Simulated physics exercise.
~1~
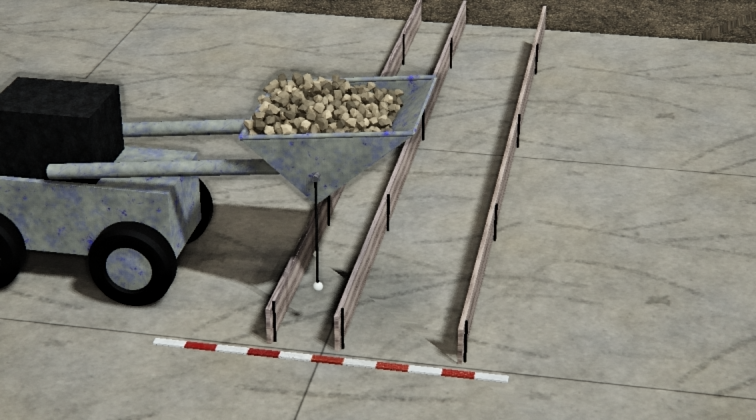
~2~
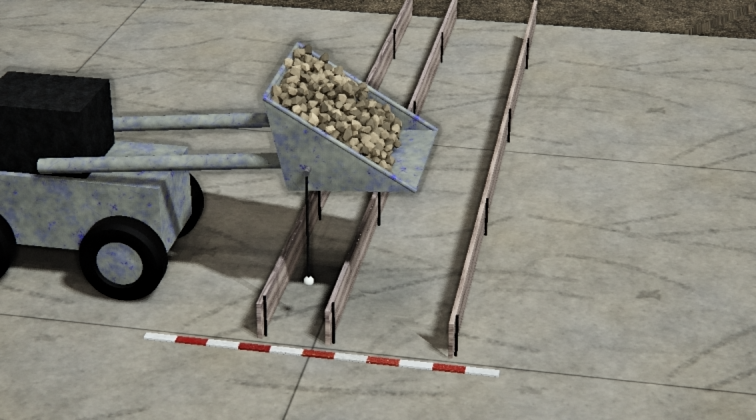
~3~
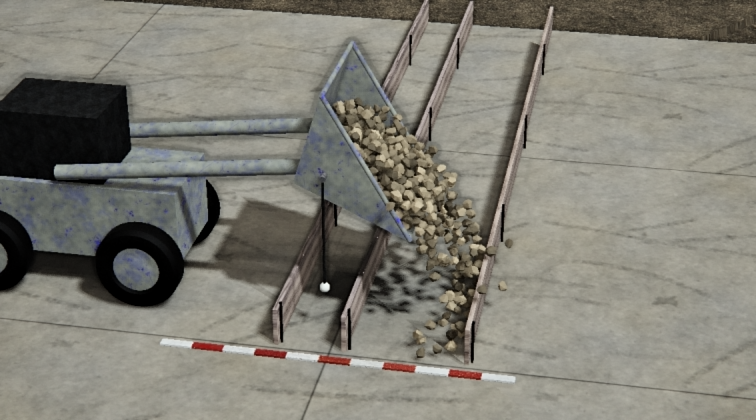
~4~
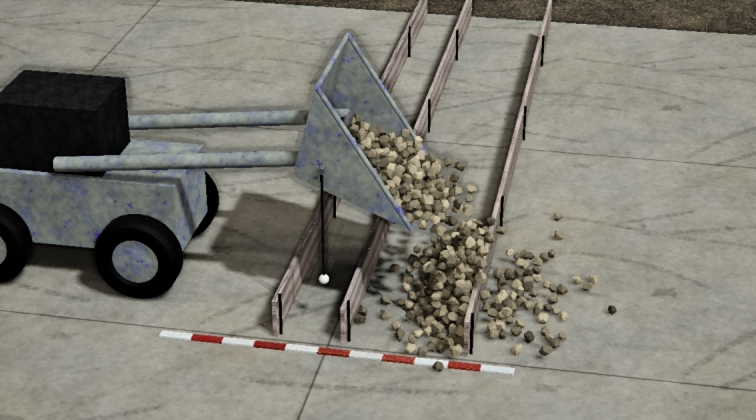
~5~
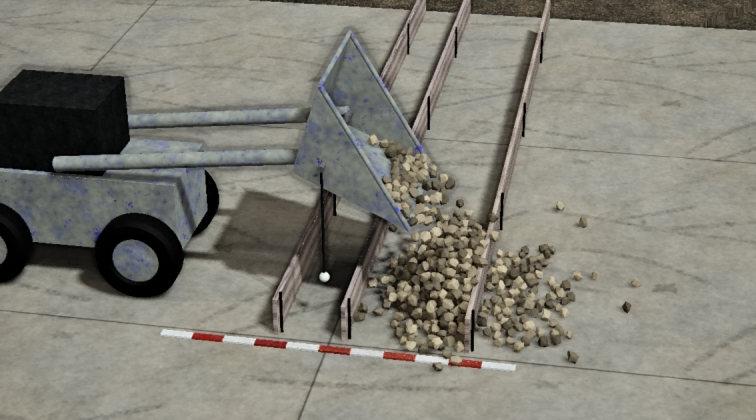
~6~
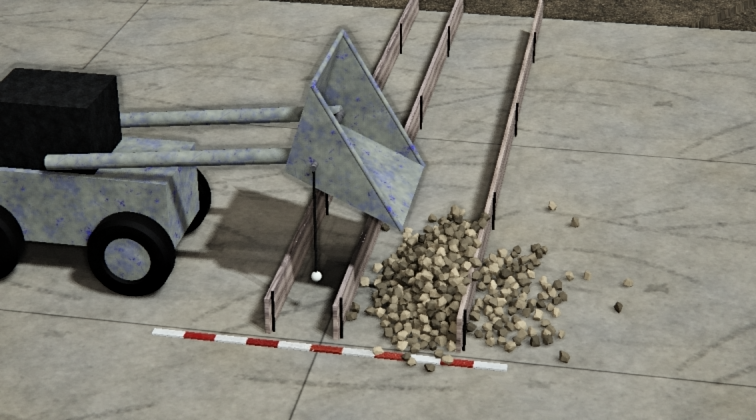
Compact loader tipping its bucket forward and pouring crushed rock between two boards, some stones spilling past the last board.
